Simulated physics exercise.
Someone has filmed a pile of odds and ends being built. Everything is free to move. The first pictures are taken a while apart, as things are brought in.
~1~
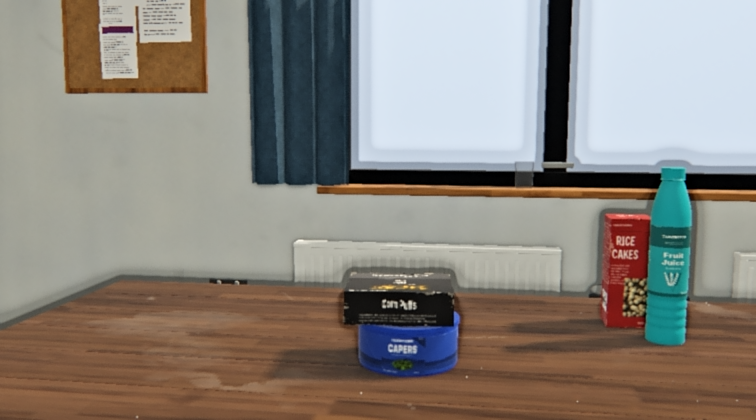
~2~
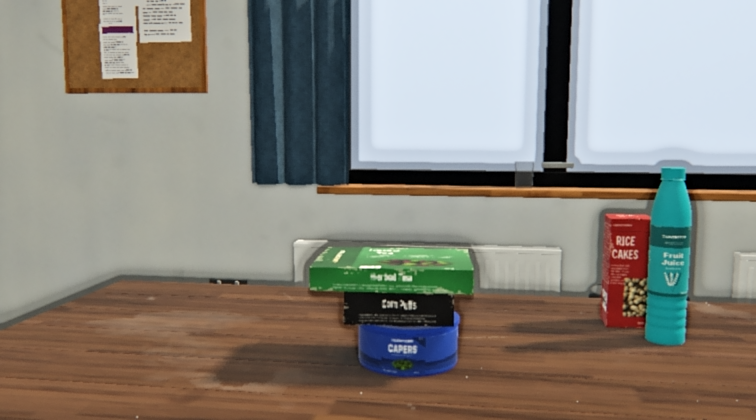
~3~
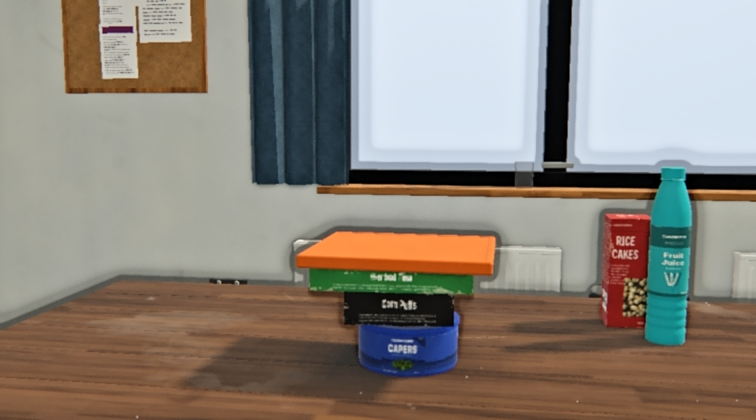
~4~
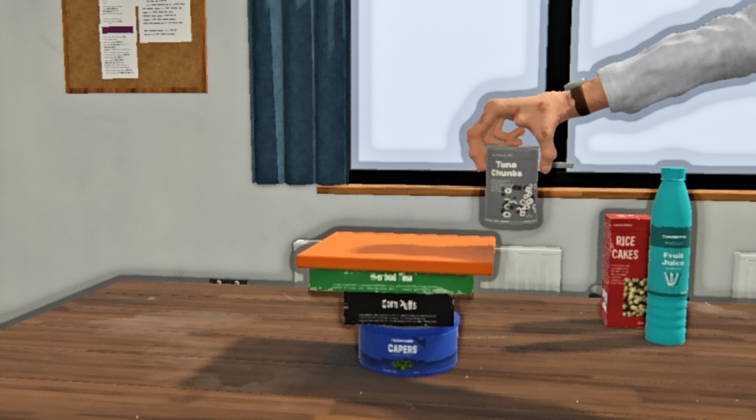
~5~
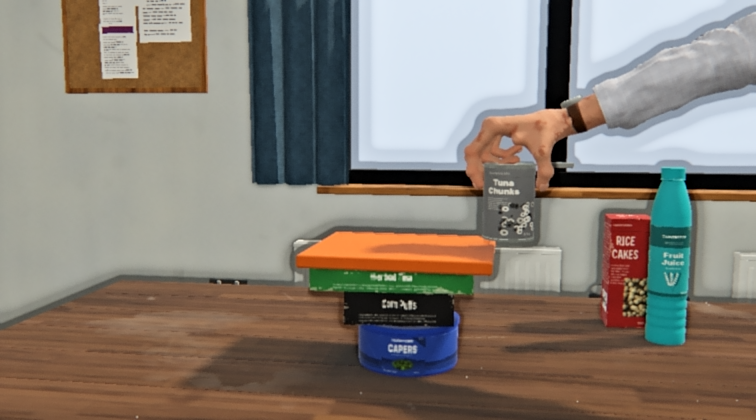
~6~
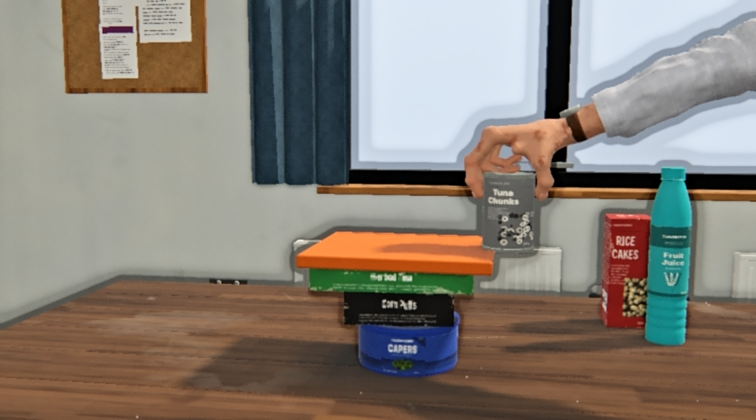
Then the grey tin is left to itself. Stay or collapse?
Here the pile loses its balance.
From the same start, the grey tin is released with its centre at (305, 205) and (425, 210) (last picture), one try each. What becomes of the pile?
In the first case it comes apart; in the second case it keeps its balance.
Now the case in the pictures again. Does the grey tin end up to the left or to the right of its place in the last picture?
To the right.
Then, 0.30 s past the last view, grey tin now fallen.
Then, 0.40 s past the last view, things are still on the move.
Then, 0.50 s past the last view, nothing new.
Finally, fallen, grey tin; the other 6 still in place. Final places as the last picture's camera would see them, grey tin near (566, 344). The pile comes apart.
